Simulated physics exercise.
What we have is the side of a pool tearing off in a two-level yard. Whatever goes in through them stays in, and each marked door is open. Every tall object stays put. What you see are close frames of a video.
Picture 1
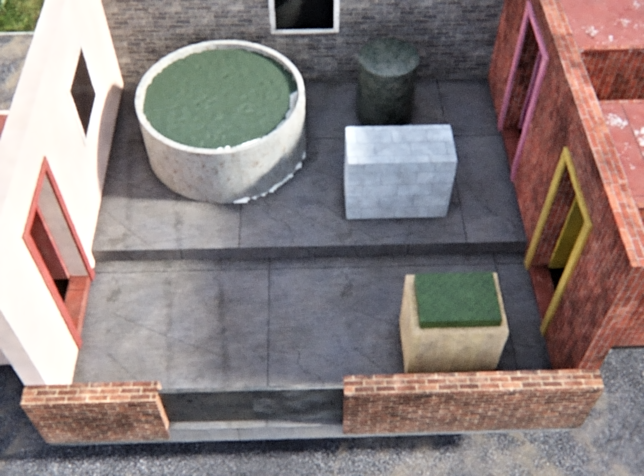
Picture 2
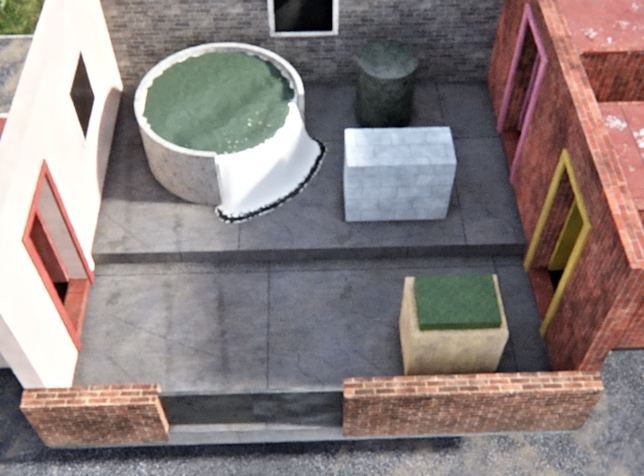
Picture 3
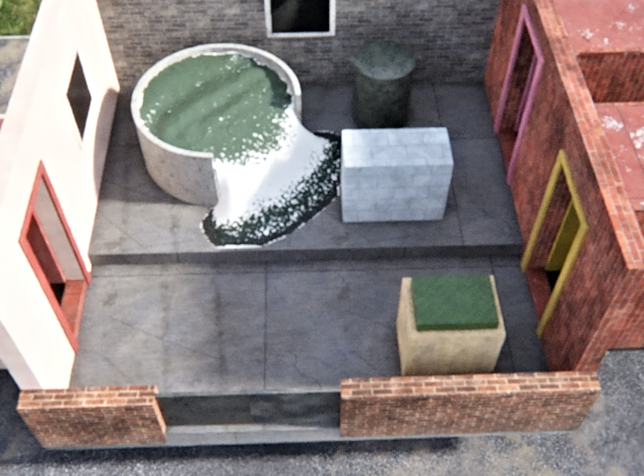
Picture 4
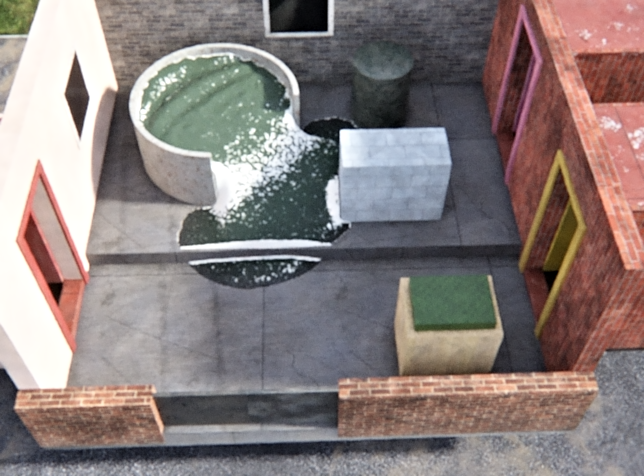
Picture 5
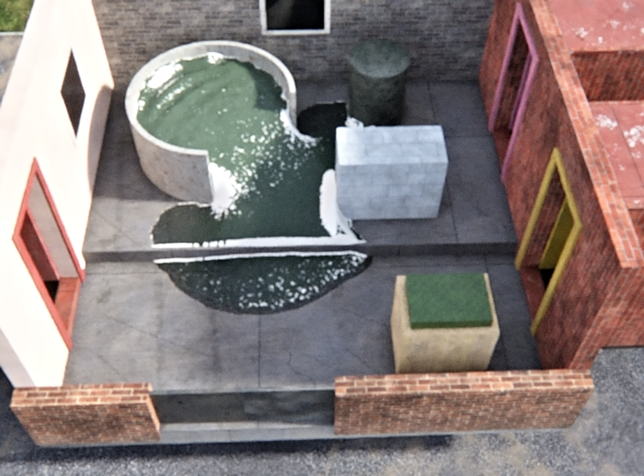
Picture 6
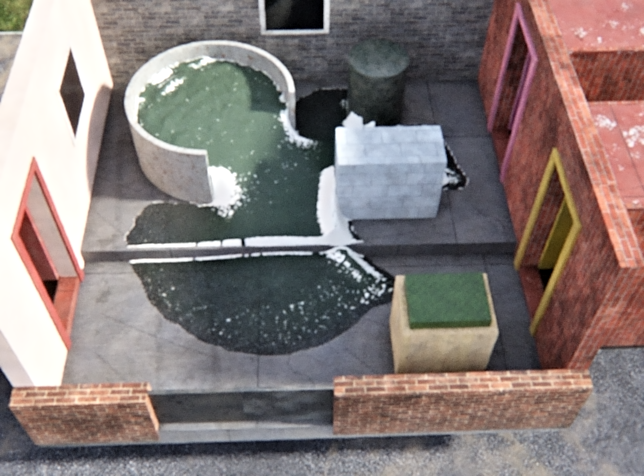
A round pool of green water in a walled yard broke open at its side, and the water poured out foaming, spread around a pale block and ran over the step onto the lower level.
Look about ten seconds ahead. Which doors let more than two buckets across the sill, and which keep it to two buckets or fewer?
At the end, the red door breaks the limit; the pink door breaks the limit; the yellow door breaks the limit.
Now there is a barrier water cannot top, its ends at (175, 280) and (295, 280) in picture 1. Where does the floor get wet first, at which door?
That would be the one in pink.
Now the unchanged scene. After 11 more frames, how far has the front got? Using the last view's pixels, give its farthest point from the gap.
The front's farthest point is close to (536, 400).
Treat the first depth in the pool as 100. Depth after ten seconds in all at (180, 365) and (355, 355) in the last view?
Taking them in turn: 10 in a hundred, then 18 in a hundred.
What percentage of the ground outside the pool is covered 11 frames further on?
Close to 65 percent, by my reckoning.
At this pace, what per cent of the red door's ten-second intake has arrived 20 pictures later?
Result: 5 % of the ten-second total.
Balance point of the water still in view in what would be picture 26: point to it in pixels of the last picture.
The water's middle lies around (297, 241).
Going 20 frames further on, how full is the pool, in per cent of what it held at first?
Roughly 20 per cent.
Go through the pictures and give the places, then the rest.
The first picture shows still water in the pool at (221, 98).
In the second picture, water pours out at (278, 170) and has run to (312, 142).
In the third picture, water pours out at (275, 172) and has run to a hidden place.
In the fourth picture, water pours out at (273, 174) and has run to a hidden place.
In the fifth picture, the front is at a hidden place, out from the gap at (269, 173).
In the sixth picture, the front is at (461, 176), out from the gap at (268, 172).
A moment on, water covers 55 % of the floor; the red door wet at the sill, nothing in, the pink door over two buckets in, the yellow door wet at the sill, nothing in.
Next, water covers 65 % of the floor; the red door wet at the sill, nothing in, the pink door far over two buckets in, the yellow door over two buckets in.
Then, water covers 80 % of the floor; the red door under two buckets in, the pink door far over two buckets in, the yellow door far over two buckets in.
Later, water covers 90 % of the floor; the red door over two buckets in, the pink door far over two buckets in, the yellow door far over two buckets in.
In the end, water covers 90 % of the floor; the red door over two buckets in, the pink door far over two buckets in, the yellow door far over two buckets in.
